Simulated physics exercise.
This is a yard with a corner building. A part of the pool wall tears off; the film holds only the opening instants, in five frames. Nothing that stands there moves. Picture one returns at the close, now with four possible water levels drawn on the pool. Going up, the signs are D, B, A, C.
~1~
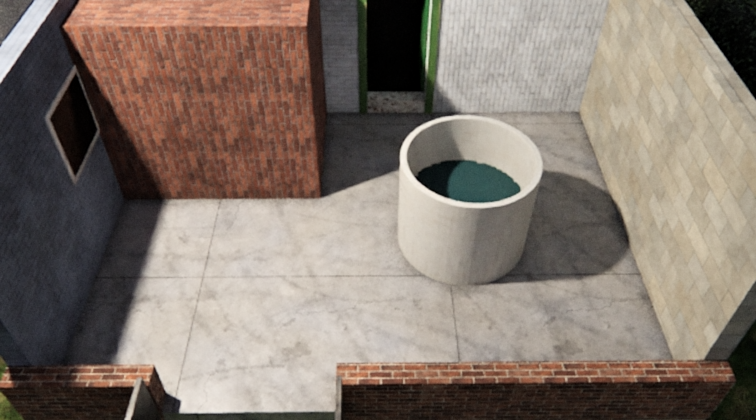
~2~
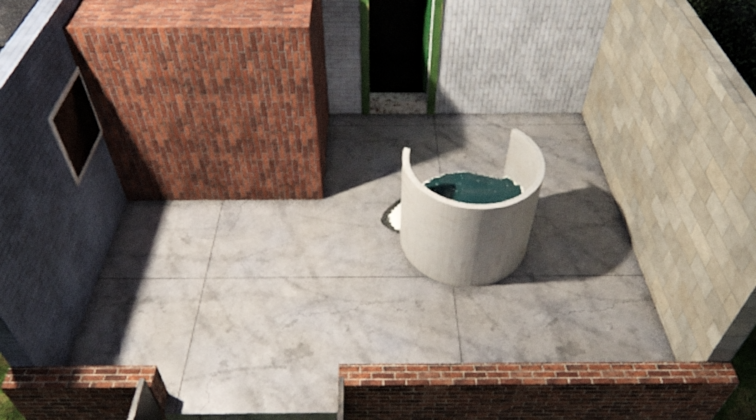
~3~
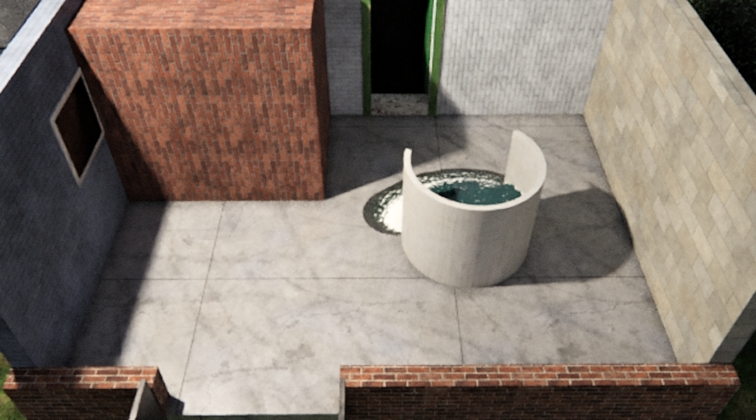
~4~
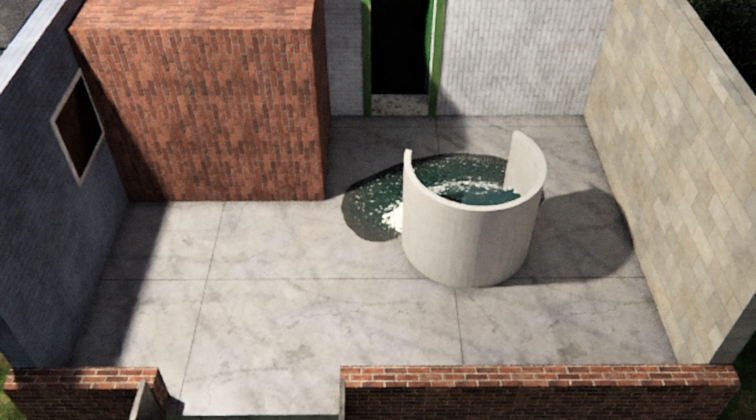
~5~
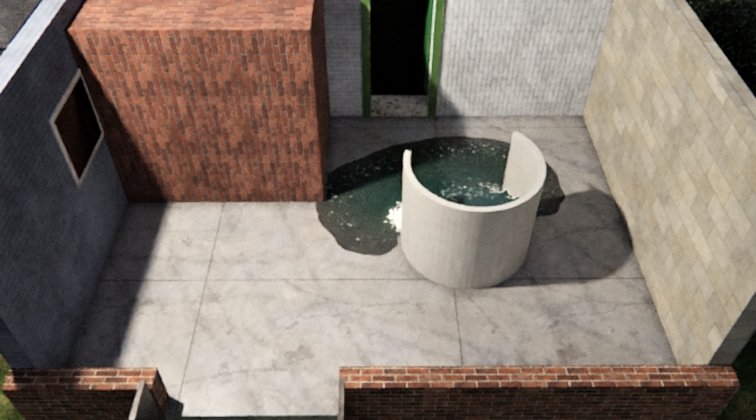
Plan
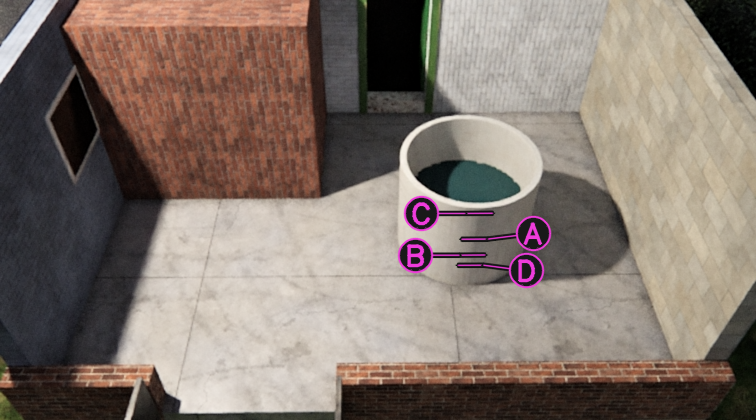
A round concrete pool in a walled yard opens at the back and water spreads leftward.
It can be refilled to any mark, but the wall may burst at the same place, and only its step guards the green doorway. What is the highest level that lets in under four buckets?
Go for B.
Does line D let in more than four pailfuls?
No.
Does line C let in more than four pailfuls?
Yes.
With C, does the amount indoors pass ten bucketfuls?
Yes, it does.
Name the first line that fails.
A.
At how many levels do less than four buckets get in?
Two of the four.
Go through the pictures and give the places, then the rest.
The first picture shows water in the pool at rest, its middle at (465, 199); foot of the green doorway at (396, 112); open gate at (245, 361).
In the second picture, water covers 2 % of the ground, its front hidden from here.
In the third picture, 5 % of the ground under water, visible out to (372, 219).
In the fourth picture, 10 % of the ground under water, visible out to (355, 206).
In the fifth picture, 18 % of the ground under water, visible out to (323, 205).
In magenta, A at (474, 239); B at (472, 255); C at (478, 213); D at (470, 265); from the bottom up D, B, A, C.
With A, about 8 bucketfuls get in.
With B, a bucket or two gets in.
With C, dozens of bucketfuls pour in.
With D, nothing gets over.
